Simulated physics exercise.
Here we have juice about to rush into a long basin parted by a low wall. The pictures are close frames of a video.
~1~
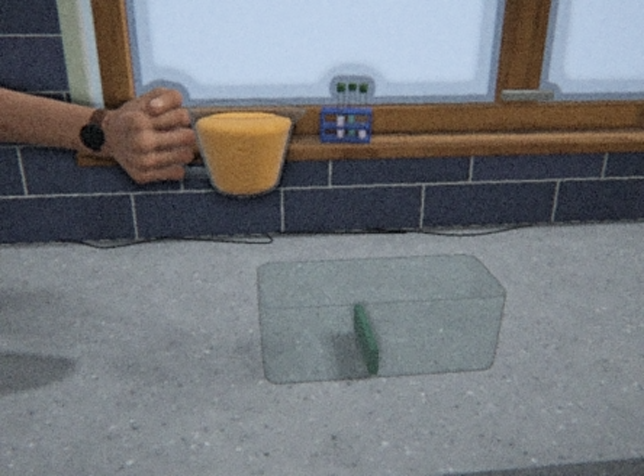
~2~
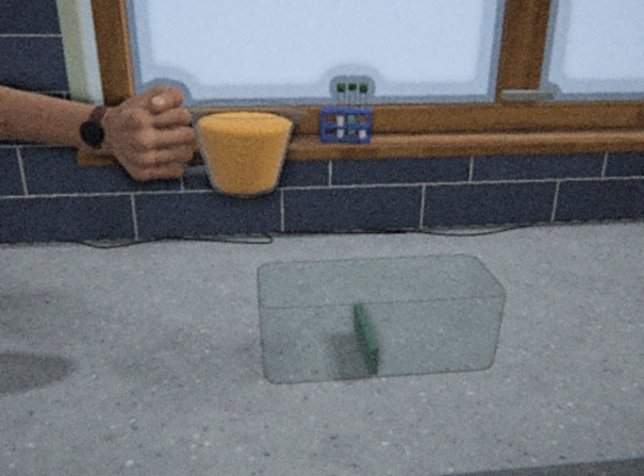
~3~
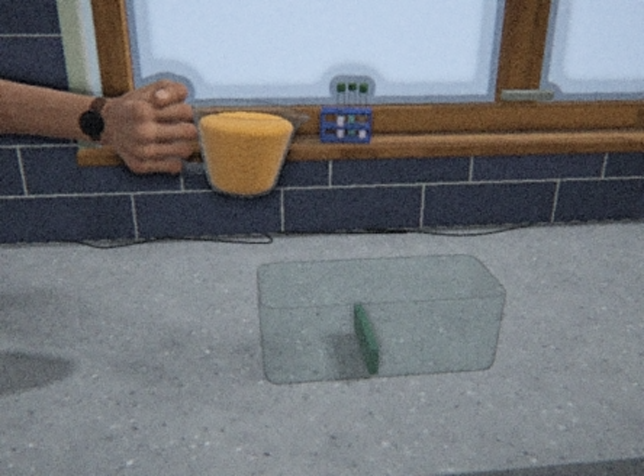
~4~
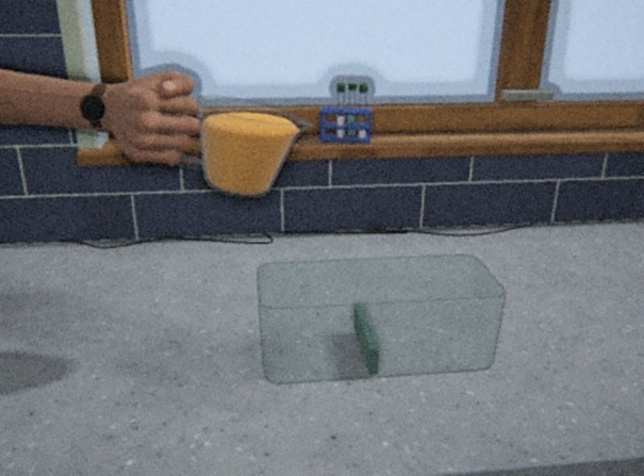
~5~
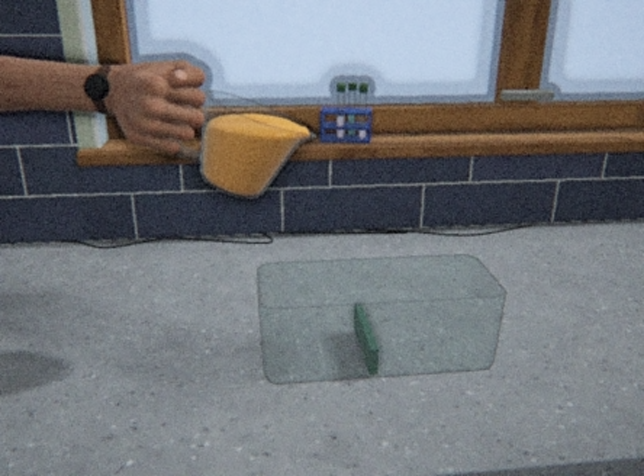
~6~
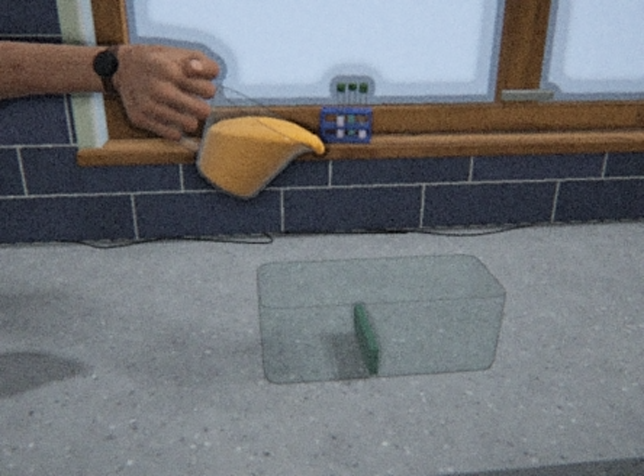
A hand with a dark watch, reaching in from the left, holds a clear jug of orange juice and tilts it rightward, slightly then more steeply, until juice reaches over the lip. Below, on a speckled grey counter, sits a clear long basin with a low green wall inside. The still camera looks slightly down toward dark blue tiles and a wooden-framed window, its sill holding a small blue rack.
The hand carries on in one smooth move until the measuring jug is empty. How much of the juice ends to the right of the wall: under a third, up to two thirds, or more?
It comes to less than a third.
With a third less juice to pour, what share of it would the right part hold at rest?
It comes to 5 per cent or so.
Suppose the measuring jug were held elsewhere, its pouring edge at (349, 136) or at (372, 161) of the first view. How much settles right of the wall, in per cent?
First some 75, then 90 per cent.
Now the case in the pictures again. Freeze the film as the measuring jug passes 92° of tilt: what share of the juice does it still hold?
Roughly 30 in a hundred.
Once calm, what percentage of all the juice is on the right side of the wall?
Some 25 per cent.
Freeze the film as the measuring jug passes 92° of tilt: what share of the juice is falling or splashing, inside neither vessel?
Roughly 35 in a hundred.
A moment on, the tilt is 92° and 32 per cent is still to pour, 15 is left of the wall and 15 right of it.
Next, the tilt is 109° and 1 per cent is still to pour, 69 is left of the wall and 20 right of it.
Then the tilt is 109° and 0 per cent is still to pour, 71 is left of the wall and 22 right of it.
Later the tilt is 109° and 0 per cent is still to pour, 71 is left of the wall and 23 right of it.
At rest 71 per cent lies left of the wall, 23 right of it and 6 outside.
